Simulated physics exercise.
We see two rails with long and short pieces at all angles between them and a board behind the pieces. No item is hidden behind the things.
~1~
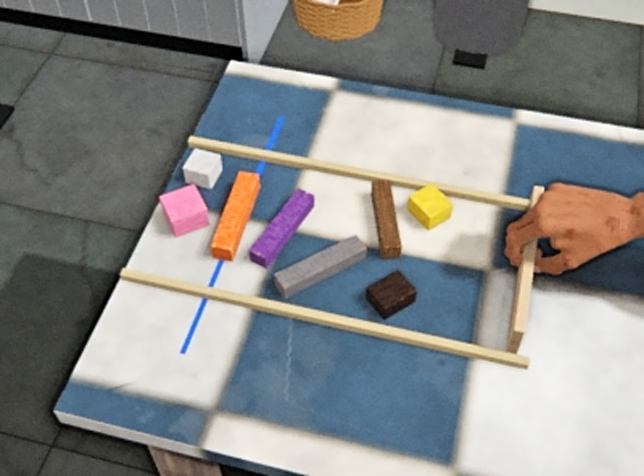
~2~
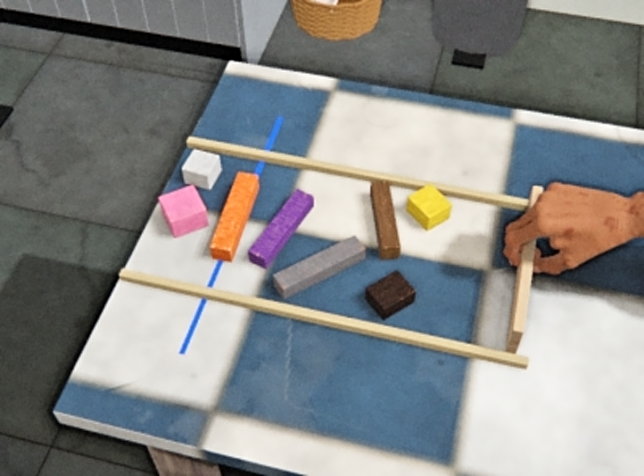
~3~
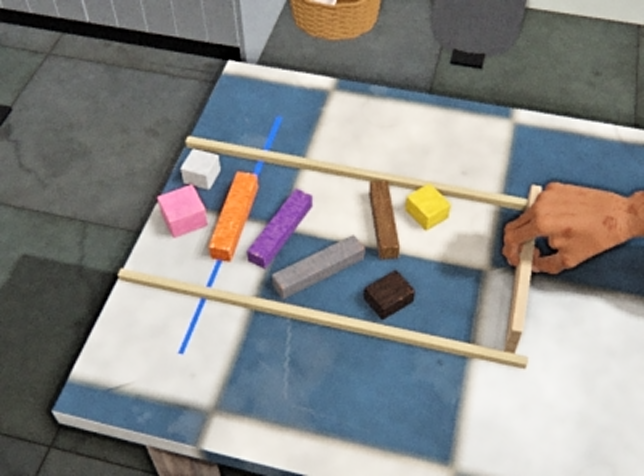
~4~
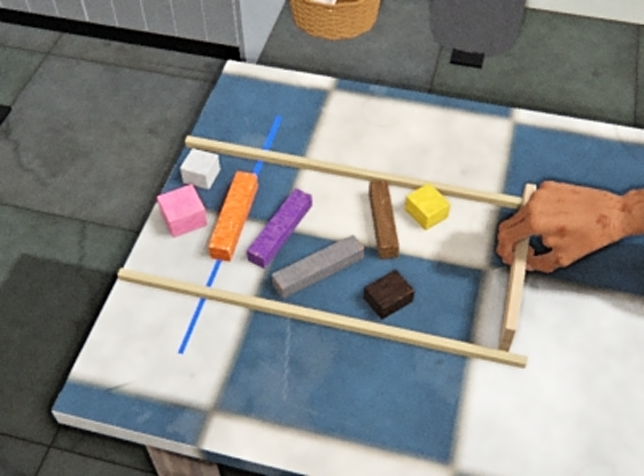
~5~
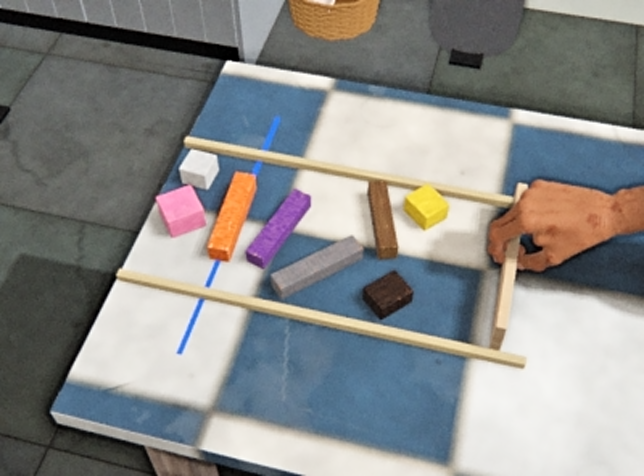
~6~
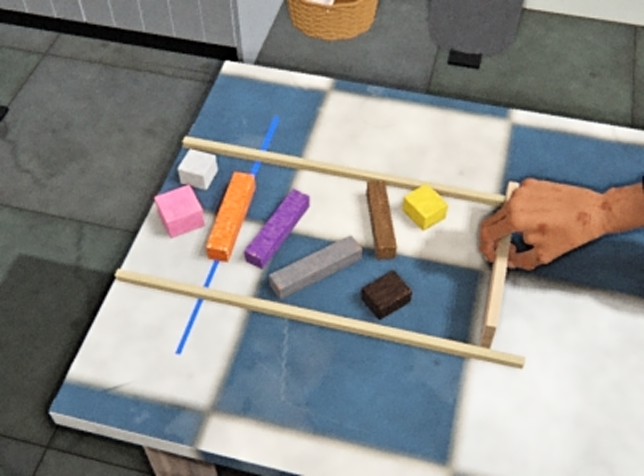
A hand reaches in from the right over a blue-and-white checked tabletop, seen from above at an angle, with grey floor tiles and a wicker basket beyond. Between two pale wooden rails lie white, pink, orange, purple, grey, brown, yellow and dark brown pieces, with blue tape crossing at left. The hand slides an upright board slightly left while the pieces stay put and the view barely drifts.
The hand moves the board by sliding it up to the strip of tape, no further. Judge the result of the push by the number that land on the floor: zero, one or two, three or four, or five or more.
After the push, one or two are missing from the table.
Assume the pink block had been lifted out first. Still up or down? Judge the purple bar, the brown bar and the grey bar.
Result - purple bar: Up; brown bar: Up; grey bar: Up.
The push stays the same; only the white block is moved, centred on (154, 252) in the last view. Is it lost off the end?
From that start it hangs on.
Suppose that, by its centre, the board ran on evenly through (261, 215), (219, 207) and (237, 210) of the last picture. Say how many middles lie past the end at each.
Past the end: 1, 3 and 2.
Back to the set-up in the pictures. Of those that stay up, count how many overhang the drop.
The number is 1.
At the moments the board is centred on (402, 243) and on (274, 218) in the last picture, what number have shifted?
Counts: 3, 8.
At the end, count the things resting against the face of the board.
Contact count: 3.
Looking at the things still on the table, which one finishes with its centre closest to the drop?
The orange bar.
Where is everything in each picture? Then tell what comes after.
White block (203, 169); pink block (185, 211); orange bar (236, 216); board (526, 267); tape (238, 222), in the first frame.
Pink block (184, 212); purple bar (282, 228), in the second frame.
Orange bar (234, 216); grey bar (319, 267), in the third frame.
White block (200, 169); brown bar (383, 219), in the fourth frame.
Pink block (181, 212); yellow block (426, 207), in the fifth frame.
White block (198, 169); pink block (180, 212); orange bar (231, 216); board (500, 263); tape (233, 223), in the sixth frame.
Soon after, none off yet; white block at rest near (198, 169); pink block at rest near (180, 212); orange bar at rest near (231, 216).
After that, none off yet; white block moving near (188, 167); pink block displaced about its own width near (155, 206); orange bar displaced a little near (193, 208).
In the end, the number that fall off is one or two; gone, pink block and white block.
